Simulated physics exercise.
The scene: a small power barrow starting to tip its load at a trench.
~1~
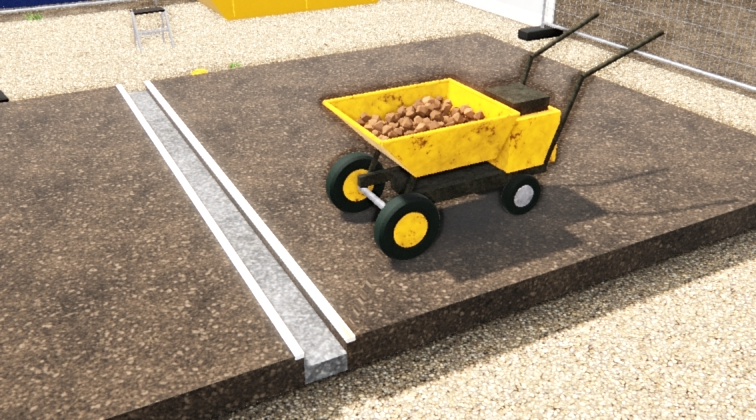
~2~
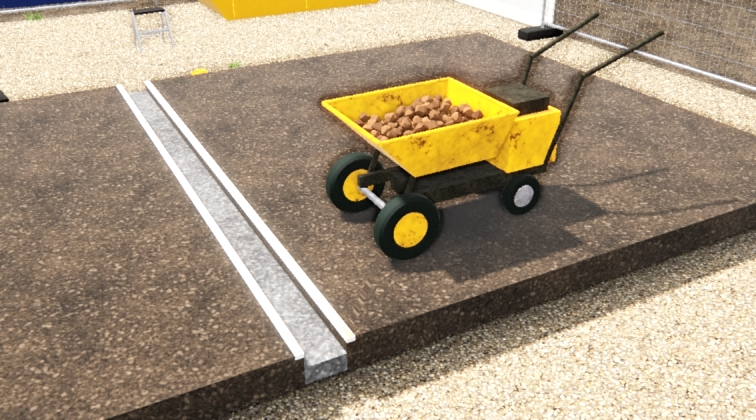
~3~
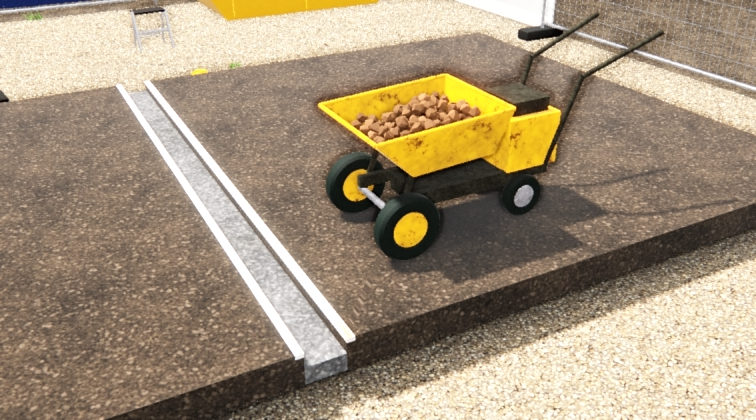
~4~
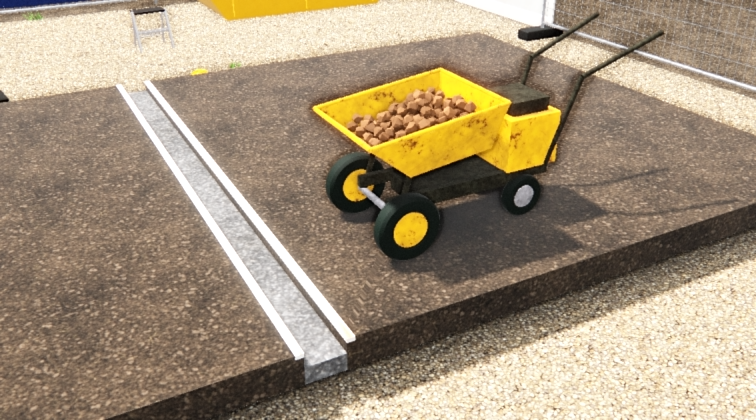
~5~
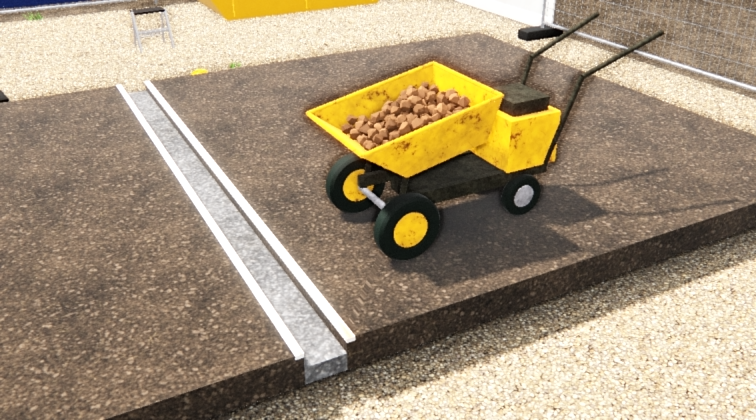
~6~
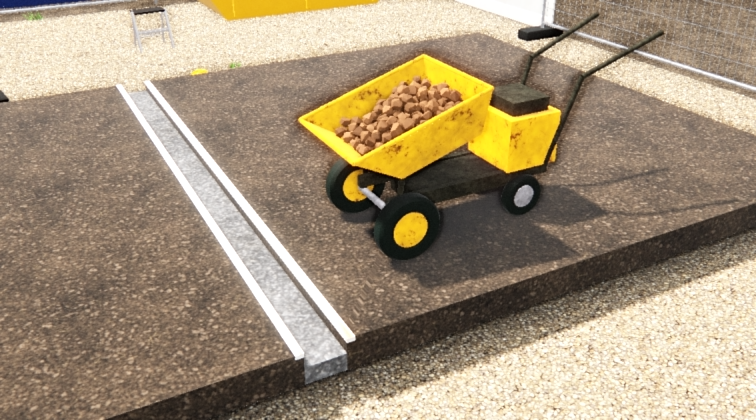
A yellow skip loaded with brown clods slowly tilts forward on a parked power barrow.
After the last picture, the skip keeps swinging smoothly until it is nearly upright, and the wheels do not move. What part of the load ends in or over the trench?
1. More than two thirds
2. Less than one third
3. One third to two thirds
3, one third to two thirds.
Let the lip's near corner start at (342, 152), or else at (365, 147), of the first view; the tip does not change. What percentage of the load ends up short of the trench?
0 % then 0 %.
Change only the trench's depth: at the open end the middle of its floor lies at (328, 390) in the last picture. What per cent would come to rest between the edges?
The share comes out near 90 percent.
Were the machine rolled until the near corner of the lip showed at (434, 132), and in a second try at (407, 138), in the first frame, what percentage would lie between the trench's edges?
Roughly 40 per cent at the first spot and 50 per cent at the second.
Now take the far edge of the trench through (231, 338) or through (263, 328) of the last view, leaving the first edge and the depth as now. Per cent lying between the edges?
For the first it's 90 per cent, for the second 70 per cent.
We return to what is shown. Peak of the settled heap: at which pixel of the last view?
Close to (276, 255).
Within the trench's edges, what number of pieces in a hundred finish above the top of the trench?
Estimate: Close to 35 in a hundred.
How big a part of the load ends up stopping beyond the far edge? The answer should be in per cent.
It works out to roughly 25 percent.
Just after the last frame, skip tipped steeply; every one in the skip.
A moment on, skip tipped right over; roughly two thirds in the skip; just a few short of the trench; roughly a third in or heaped over the trench; just a few beyond it; just a few falling.
Further on, skip tipped right over; about a tenth in the skip; about a tenth short of the trench; roughly half in or heaped over the trench; roughly a quarter beyond it.
When it is over, skip tipped right over; about a tenth in the skip; about a tenth short of the trench; roughly half in or heaped over the trench; roughly a quarter beyond it.
